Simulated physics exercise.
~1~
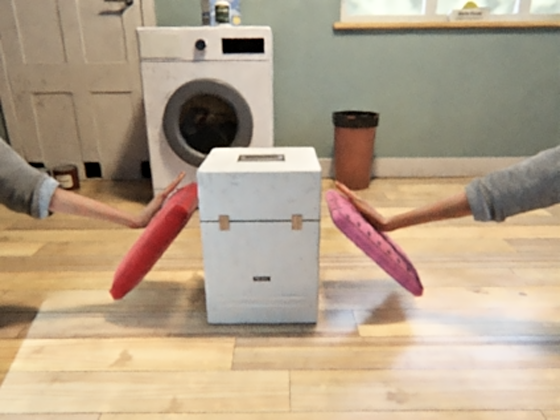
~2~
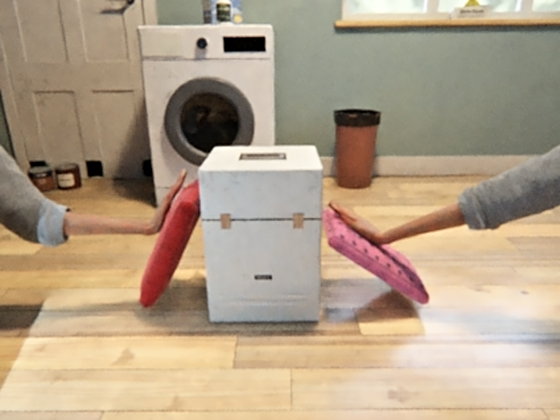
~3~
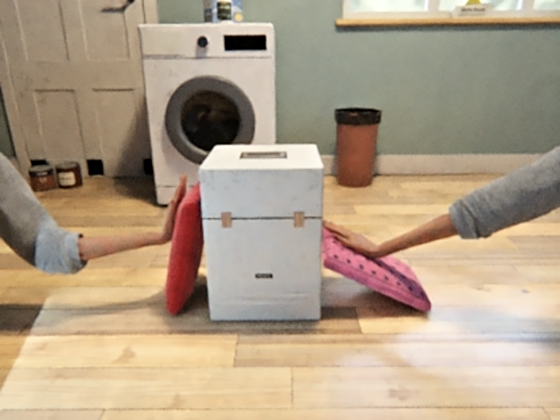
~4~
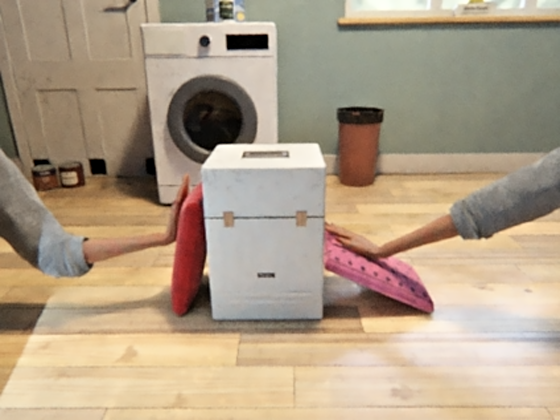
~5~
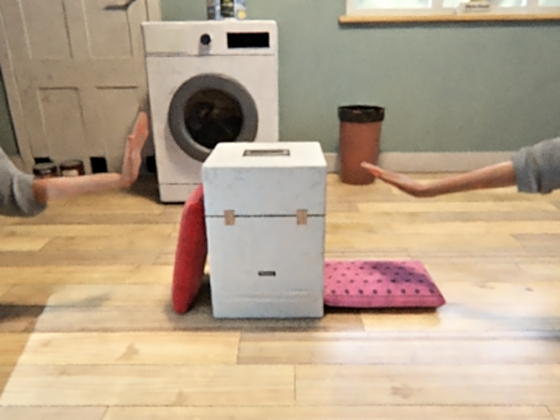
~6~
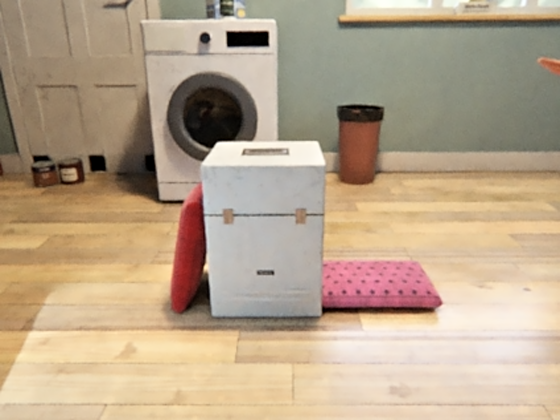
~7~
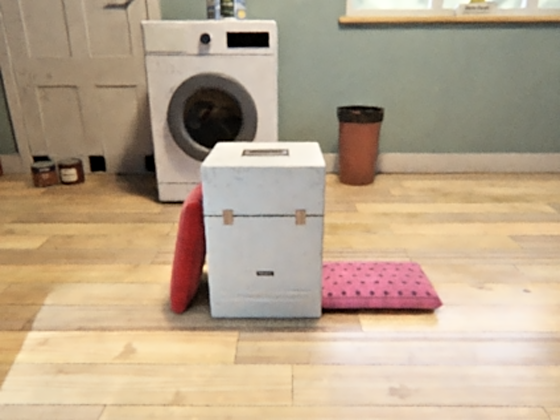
On a wooden floor in a room with a washing machine, two hands pressed a red pillow and a pink pillow against opposite sides of a white chest, then let go; the red one stayed leaning on the left while the pink one dropped flat.
